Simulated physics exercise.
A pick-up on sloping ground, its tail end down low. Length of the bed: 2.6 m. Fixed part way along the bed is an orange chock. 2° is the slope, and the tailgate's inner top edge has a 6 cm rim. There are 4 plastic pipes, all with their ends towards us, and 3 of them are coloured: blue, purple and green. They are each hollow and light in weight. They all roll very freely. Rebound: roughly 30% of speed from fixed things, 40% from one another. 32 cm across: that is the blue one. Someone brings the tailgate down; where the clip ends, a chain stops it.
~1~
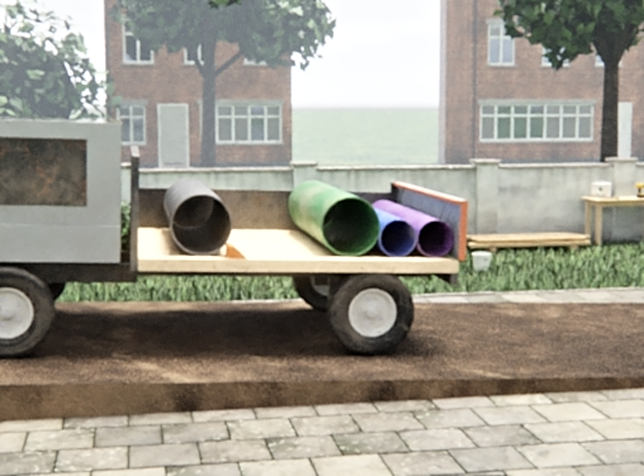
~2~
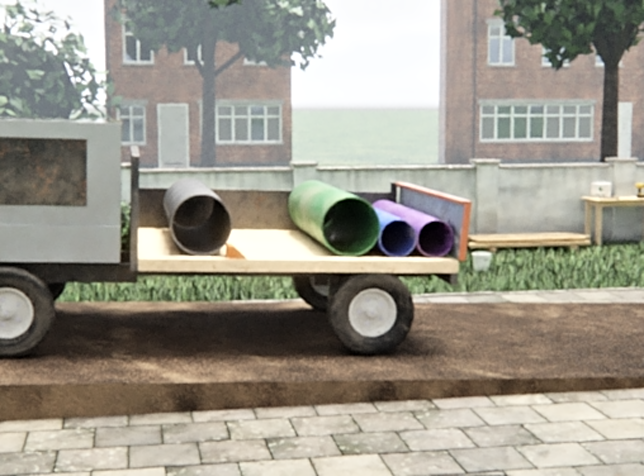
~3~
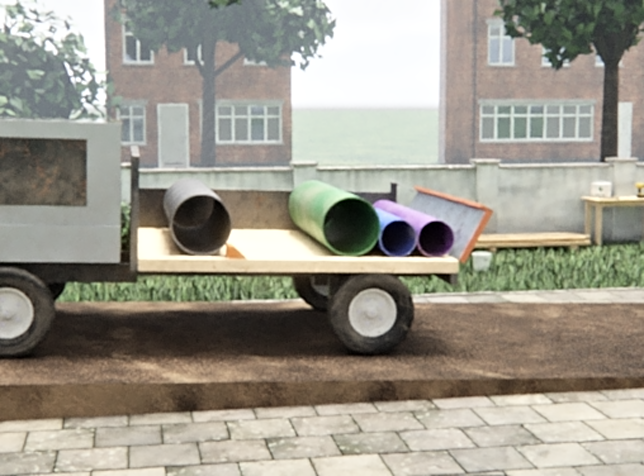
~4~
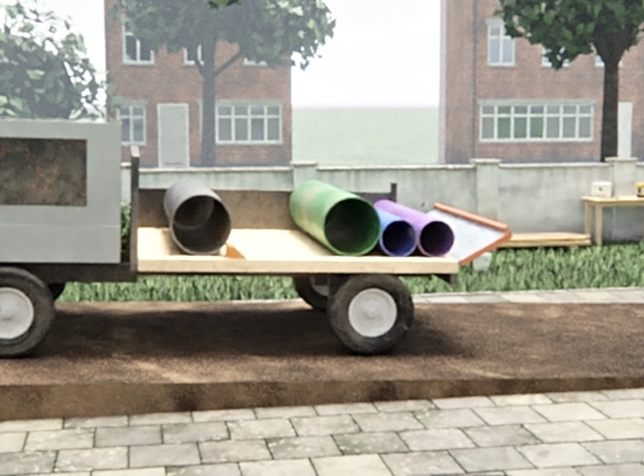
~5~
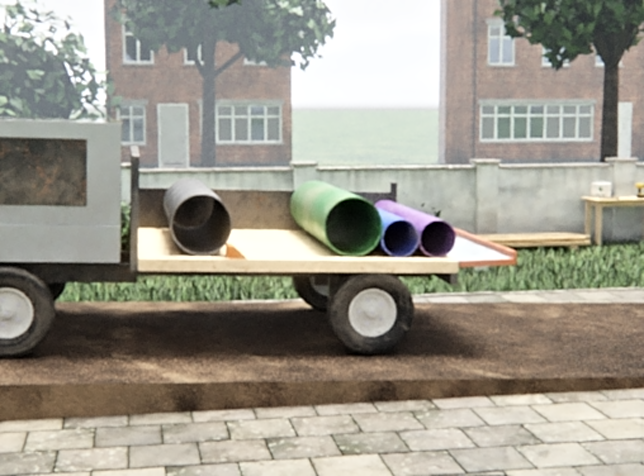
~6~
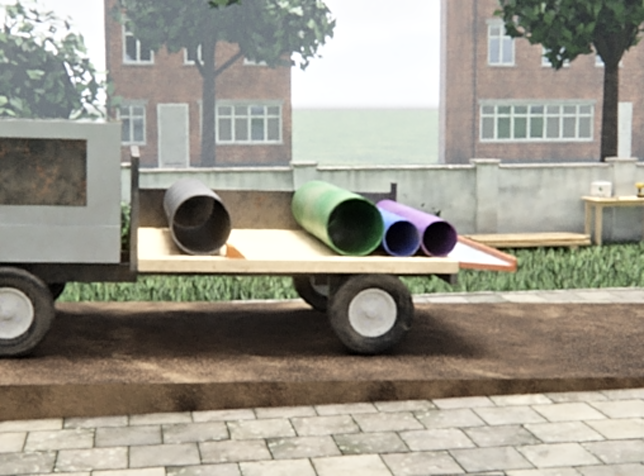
On a strip of brown ground between grey paving and grass, with a low wall, trees and brick buildings behind, a flatbed truck is seen side-on from a still viewpoint. A dark grey pipe lies toward the left of its pale bed, with green, blue and purple ones grouped at right. The orange-edged tailgate swings down outward to the right, dipping slightly below level, while the coloured pipes shift very slightly right.
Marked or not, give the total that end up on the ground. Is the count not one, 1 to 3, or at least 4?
The count is not one.
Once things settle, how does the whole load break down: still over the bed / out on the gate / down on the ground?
Counts in the order asked: 2, 2, 0.
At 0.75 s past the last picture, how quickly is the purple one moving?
I'd put it near 0.2 m/s.
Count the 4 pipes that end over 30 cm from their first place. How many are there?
If you add them all up, you get 3.
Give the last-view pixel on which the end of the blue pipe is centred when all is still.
Near pixel (459, 239).
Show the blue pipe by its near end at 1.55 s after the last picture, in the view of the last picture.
Around pixel (432, 239).
Another 0.8 s on from the last picture, blue is on the bed, 35 cm short of the hinge, rolling right; purple is on the bed, 5 cm short of the hinge, rolling right; green is on the bed, 75 cm short of the hinge, rolling right; 0 of 4 are out.
Another 1.6 s on from the last picture, blue is on the bed, 20 cm short of the hinge, rolling right; purple is on the gate, 20 cm past the hinge, rolling right; green is on the bed, 60 cm short of the hinge, rolling right; 0 of 4 are out.
In the end (2.6 s after the last picture), blue is on the gate, 5 cm past the hinge; purple is on the gate, 35 cm past the hinge; green is on the bed, 35 cm short of the hinge; 0 of 4 are out.
